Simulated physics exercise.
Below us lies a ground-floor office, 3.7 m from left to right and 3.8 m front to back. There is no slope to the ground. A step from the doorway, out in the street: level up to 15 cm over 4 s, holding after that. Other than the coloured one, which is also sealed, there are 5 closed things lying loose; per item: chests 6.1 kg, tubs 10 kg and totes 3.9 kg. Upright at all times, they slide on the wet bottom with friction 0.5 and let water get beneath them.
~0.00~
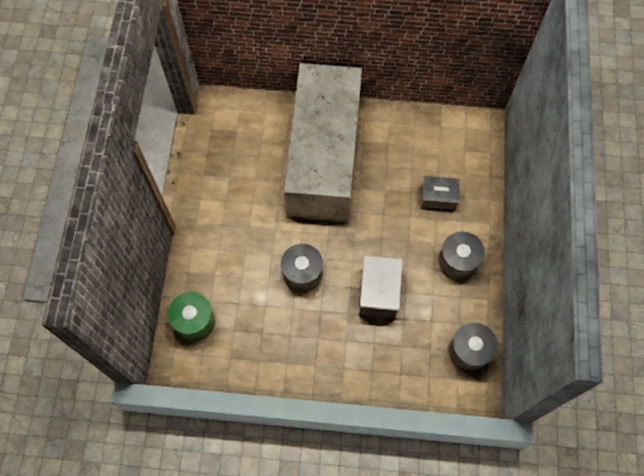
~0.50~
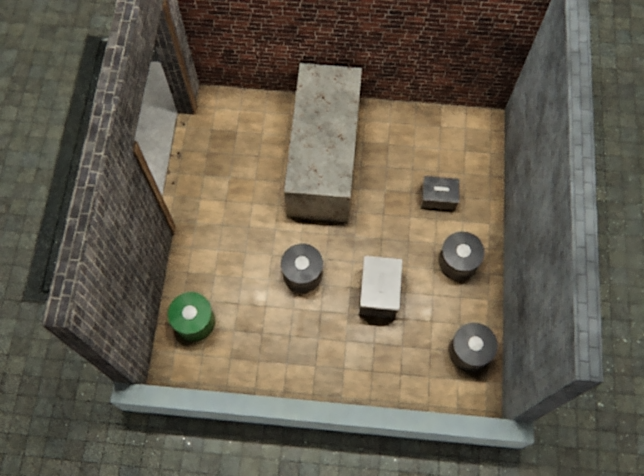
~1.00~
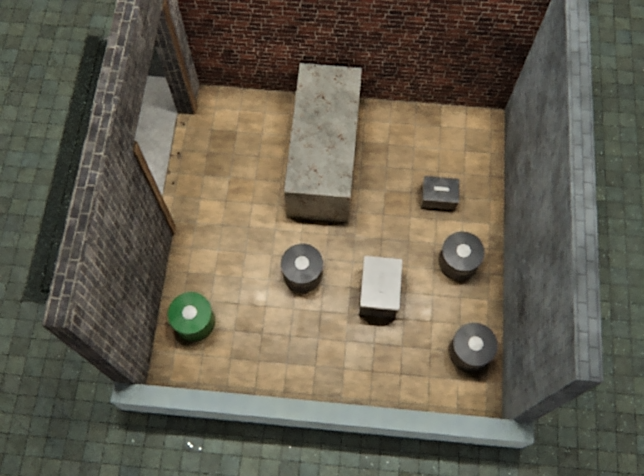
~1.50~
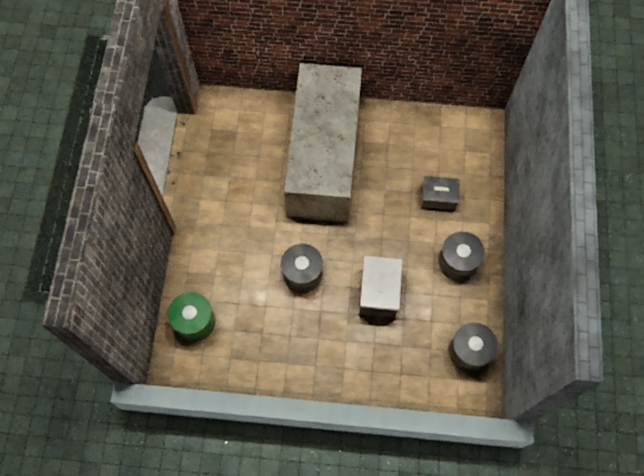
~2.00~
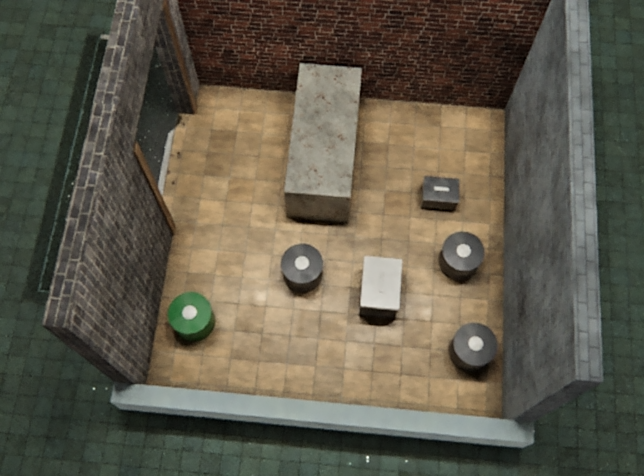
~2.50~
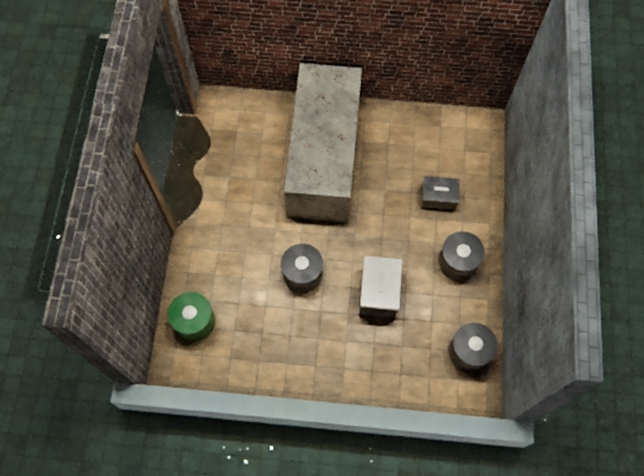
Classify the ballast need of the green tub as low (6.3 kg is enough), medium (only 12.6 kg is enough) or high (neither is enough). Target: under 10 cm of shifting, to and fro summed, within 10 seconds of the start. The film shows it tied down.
Medium.
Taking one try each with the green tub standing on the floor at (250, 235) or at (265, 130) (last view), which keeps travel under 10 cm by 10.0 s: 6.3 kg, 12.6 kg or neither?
In turn: Neither is enough; neither is enough.
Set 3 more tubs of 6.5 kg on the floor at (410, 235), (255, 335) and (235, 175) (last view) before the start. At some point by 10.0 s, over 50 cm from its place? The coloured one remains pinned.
Answer by position: Inside the range; outside the range; outside the range.
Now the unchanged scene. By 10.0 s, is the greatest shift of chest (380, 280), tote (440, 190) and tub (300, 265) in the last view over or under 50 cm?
First exceeds it, then stays inside, then exceeds it.
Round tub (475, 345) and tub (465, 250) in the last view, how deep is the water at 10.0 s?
I'd put it at 6 cm and 3 cm respectively.
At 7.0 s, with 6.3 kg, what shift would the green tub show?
About 0 cm off its spot.
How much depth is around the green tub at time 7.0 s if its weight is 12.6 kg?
About 1 cm.
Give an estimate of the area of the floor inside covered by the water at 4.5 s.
Close to 3.0 m2, I'd say.
After 3.5 s the green tub would be 0 cm from its start with 6.3 kg and 0 cm from its start with 12.6 kg; 0 cm of water round it then.
After 4.5 s the green tub would be 0 cm from its start with 6.3 kg and 0 cm from its start with 12.6 kg; 0 cm of water round it then.
After 7.0 s the green tub would be 0 cm from its start with 6.3 kg and 0 cm from its start with 12.6 kg; 1 cm of water round it then.
After 10.0 s the green tub would be 27 cm from its start with 6.3 kg and 0 cm from its start with 12.6 kg; 6 cm of water round it then.
